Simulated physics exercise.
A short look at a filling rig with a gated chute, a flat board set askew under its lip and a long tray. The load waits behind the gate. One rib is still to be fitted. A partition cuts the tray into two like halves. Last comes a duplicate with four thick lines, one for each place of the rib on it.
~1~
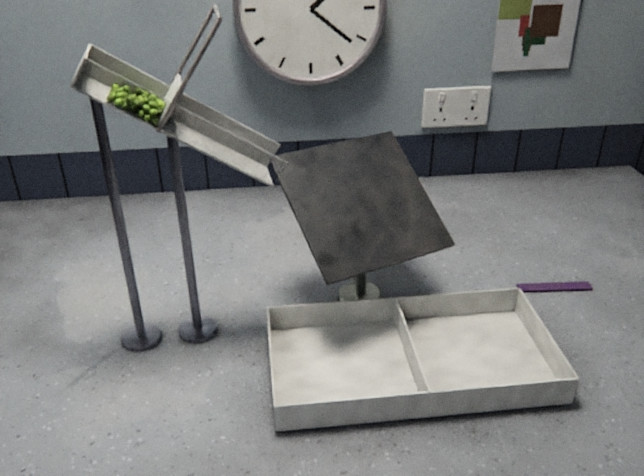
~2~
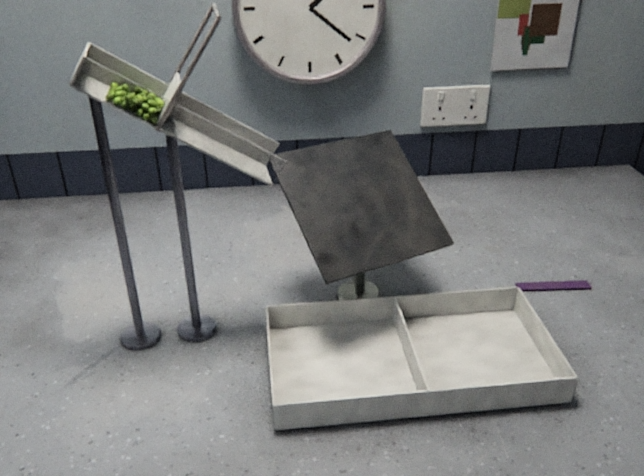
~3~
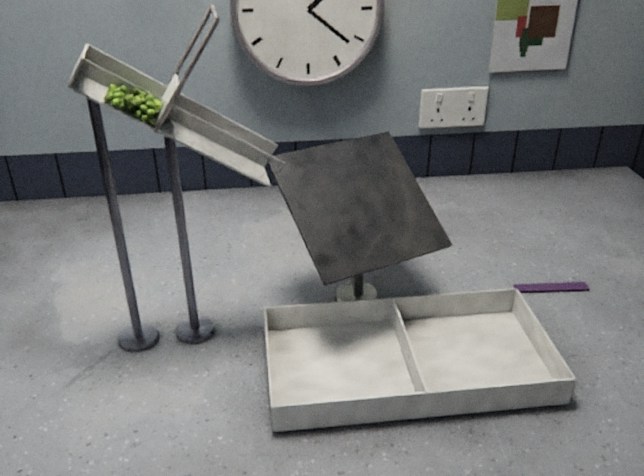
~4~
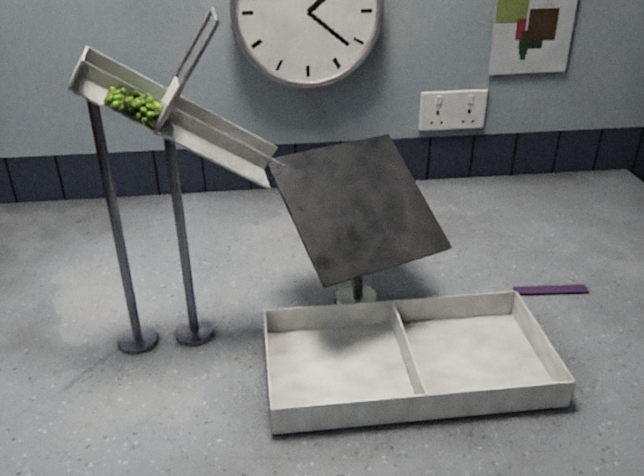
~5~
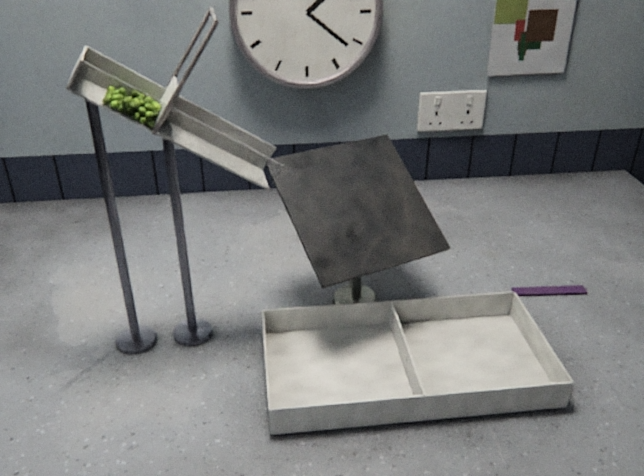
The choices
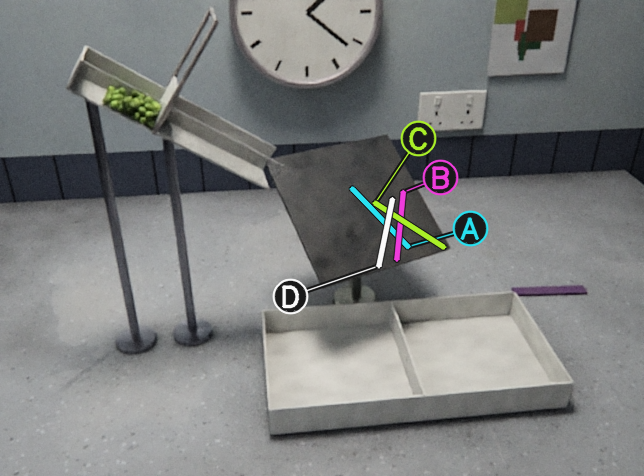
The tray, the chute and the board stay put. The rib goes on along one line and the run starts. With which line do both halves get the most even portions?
Take B.
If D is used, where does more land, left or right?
More lands on the left.
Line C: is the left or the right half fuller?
Right.
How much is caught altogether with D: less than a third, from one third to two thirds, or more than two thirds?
More than two thirds.
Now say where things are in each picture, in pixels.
The first picture shows load behind the gate near (140, 108), dried peas; lip of the chute near (269, 177), sloping gently.
The second picture shows middle of the board near (362, 199), tilted fairly steeply; middle of its low edge near (394, 262); of its high edge near (332, 142).
The third picture shows front corners of the tray near (272, 406) and (575, 379); front end of its middle wall near (427, 392); gate still shut near (174, 87).
The fourth picture shows middle of the load near (137, 110); lip near (267, 179).
The fifth picture shows middle of the load near (136, 110); lip near (265, 180).
On the marked copy, line A from (352, 188) to (408, 246); line B from (403, 192) to (396, 259); line C from (375, 203) to (443, 247); line D from (392, 199) to (378, 265).
With A, of what is caught, close to a quarter in the left half, the bulk in the right.
With B, of what is caught, close to half in the left half, close to half in the right.
With C, of what is caught, close to a quarter in the left half, the bulk in the right.
With D, of what is caught, the bulk in the left half, a small share in the right.
